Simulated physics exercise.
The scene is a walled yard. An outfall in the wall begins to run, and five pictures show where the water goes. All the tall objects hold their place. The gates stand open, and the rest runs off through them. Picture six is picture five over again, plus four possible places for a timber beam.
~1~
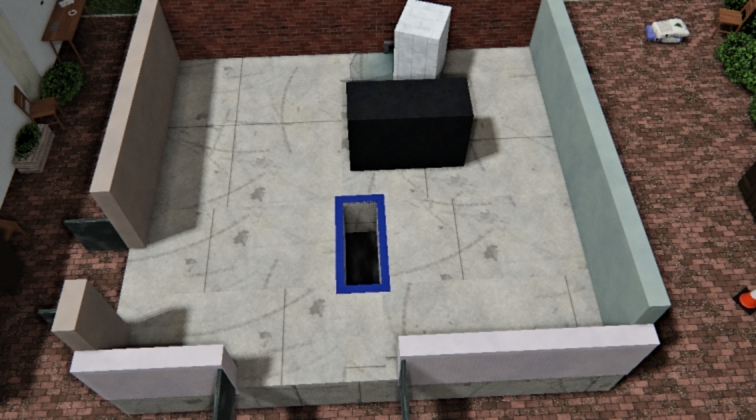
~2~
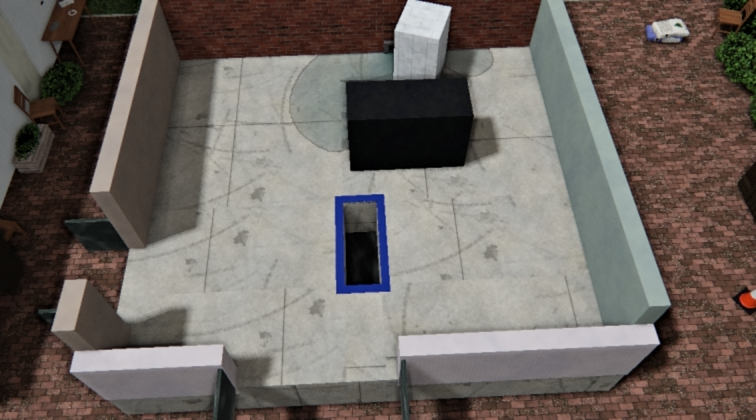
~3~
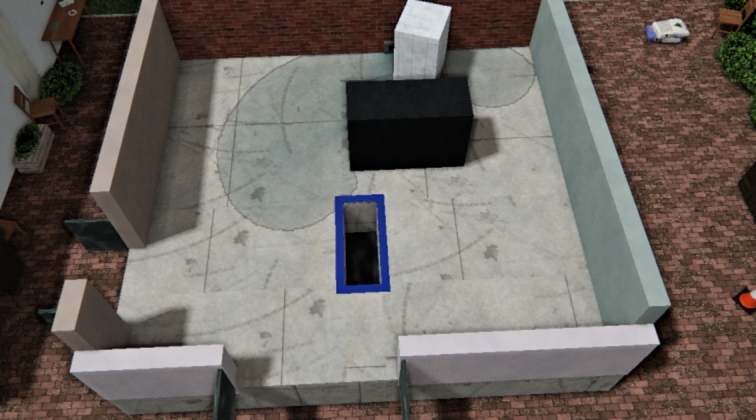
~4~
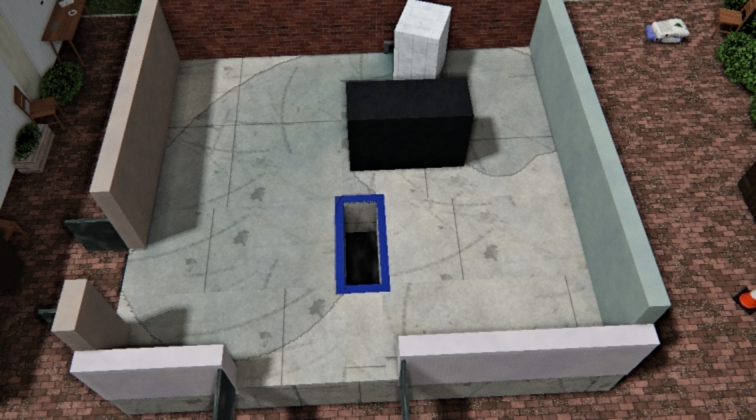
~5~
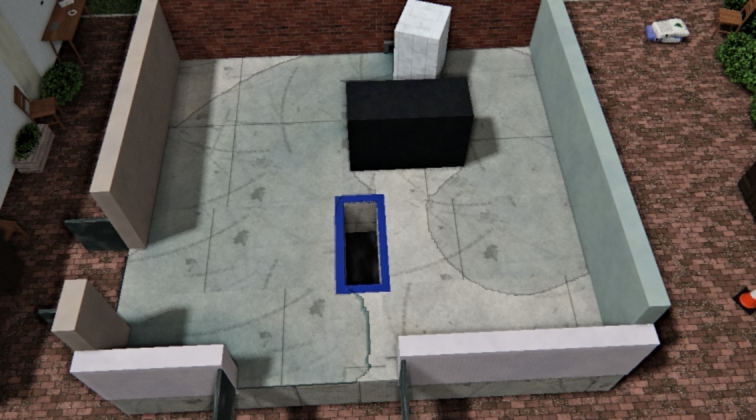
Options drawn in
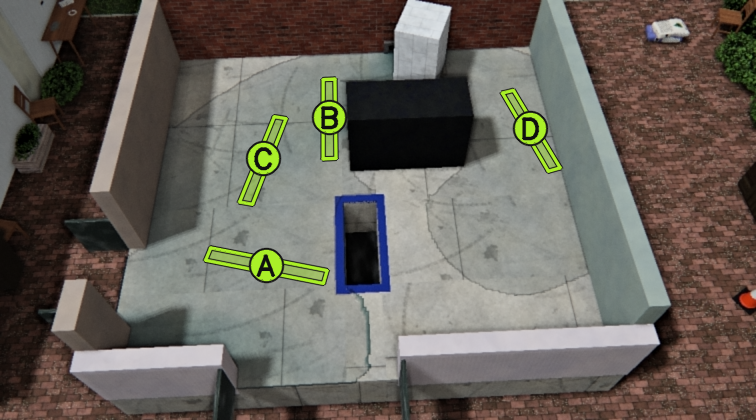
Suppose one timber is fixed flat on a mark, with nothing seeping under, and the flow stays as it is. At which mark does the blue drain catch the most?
It is A.
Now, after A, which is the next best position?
B.
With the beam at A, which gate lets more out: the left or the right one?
The right gate.
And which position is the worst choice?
It is D.
On the marked copy, A from (208, 254) to (325, 276); B from (329, 158) to (329, 79); C from (246, 203) to (280, 117); D from (507, 91) to (554, 169).
Choosing A, about 27 % of the stream runs into the blue drain, about 73 % out by the gates.
Choosing B, about 20 % of the stream runs into the blue drain, about 80 % out by the gates.
Choosing C, about 9 % of the stream runs into the blue drain, about 91 % out by the gates.
Choosing D, about 5 % of the stream runs into the blue drain, about 95 % out by the gates.
